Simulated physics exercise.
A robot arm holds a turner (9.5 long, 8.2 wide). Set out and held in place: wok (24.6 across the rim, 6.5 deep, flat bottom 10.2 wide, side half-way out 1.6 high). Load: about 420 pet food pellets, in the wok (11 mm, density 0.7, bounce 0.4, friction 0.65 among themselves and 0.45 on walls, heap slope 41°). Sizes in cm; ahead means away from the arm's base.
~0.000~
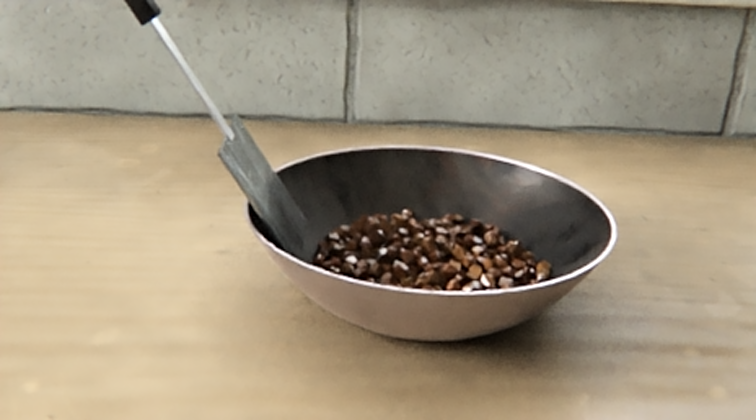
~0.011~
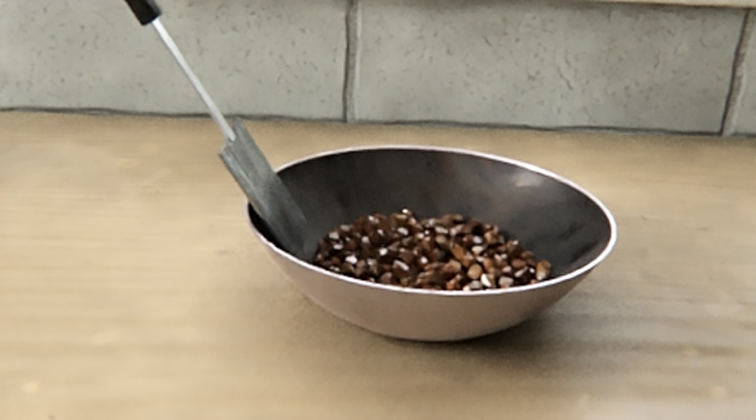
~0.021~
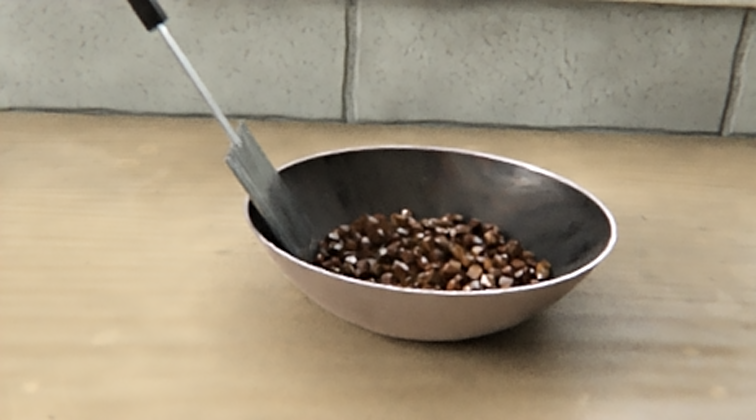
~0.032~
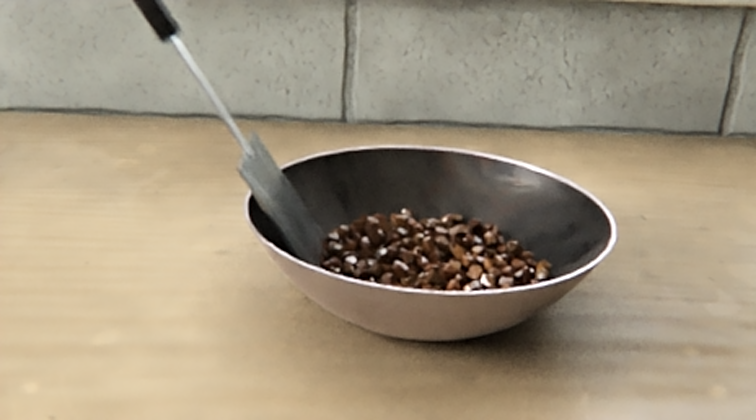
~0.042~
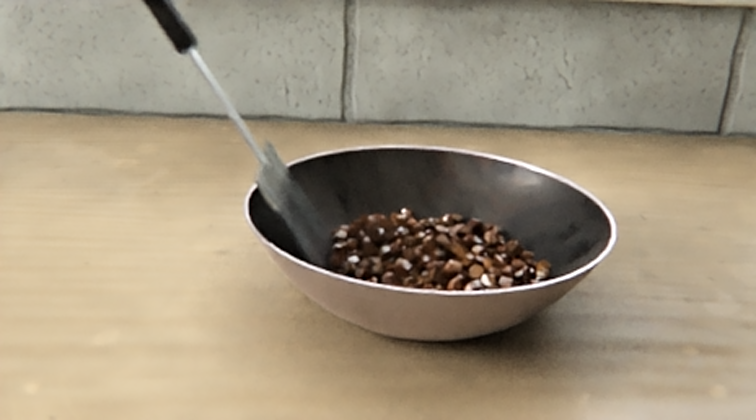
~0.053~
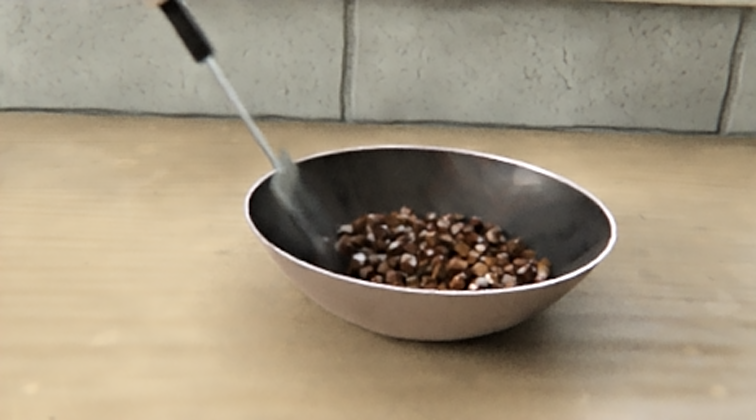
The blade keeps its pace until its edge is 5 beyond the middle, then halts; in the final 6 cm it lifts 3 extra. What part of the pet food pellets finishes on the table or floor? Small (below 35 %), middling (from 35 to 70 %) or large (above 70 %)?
On the table or floor the share is small, below 35 %.
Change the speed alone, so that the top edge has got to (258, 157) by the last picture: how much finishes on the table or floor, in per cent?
About 0 per cent.
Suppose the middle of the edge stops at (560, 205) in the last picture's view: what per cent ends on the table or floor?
Some 45 per cent.
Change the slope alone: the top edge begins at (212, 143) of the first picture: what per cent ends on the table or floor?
Some 15 per cent.
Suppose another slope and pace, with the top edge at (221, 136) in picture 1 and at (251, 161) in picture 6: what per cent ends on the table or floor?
Some 0 per cent.
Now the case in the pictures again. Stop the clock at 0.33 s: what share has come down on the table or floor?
Some 5 per cent.
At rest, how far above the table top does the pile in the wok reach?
Roughly 7.5 cm.
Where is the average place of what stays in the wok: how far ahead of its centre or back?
Some 5.0 cm ahead.
By 0.09 s, sloping 58°, highest piece 7 above the table; 421 in the wok.
By 0.12 s, sloping 58°, highest piece 8 above the table; 421 in the wok.
By 0.33 s, sloping 58°, highest piece 10 above the table; 376 in the wok, 26 on the table or floor, 19 on the blade or in flight.
By 1.38 s, sloping 58°, highest piece 7 above the table; 376 in the wok, 45 on the table or floor.
Final count, 376 in the wok, 45 on the table or floor. That is 11 % on the table or floor.
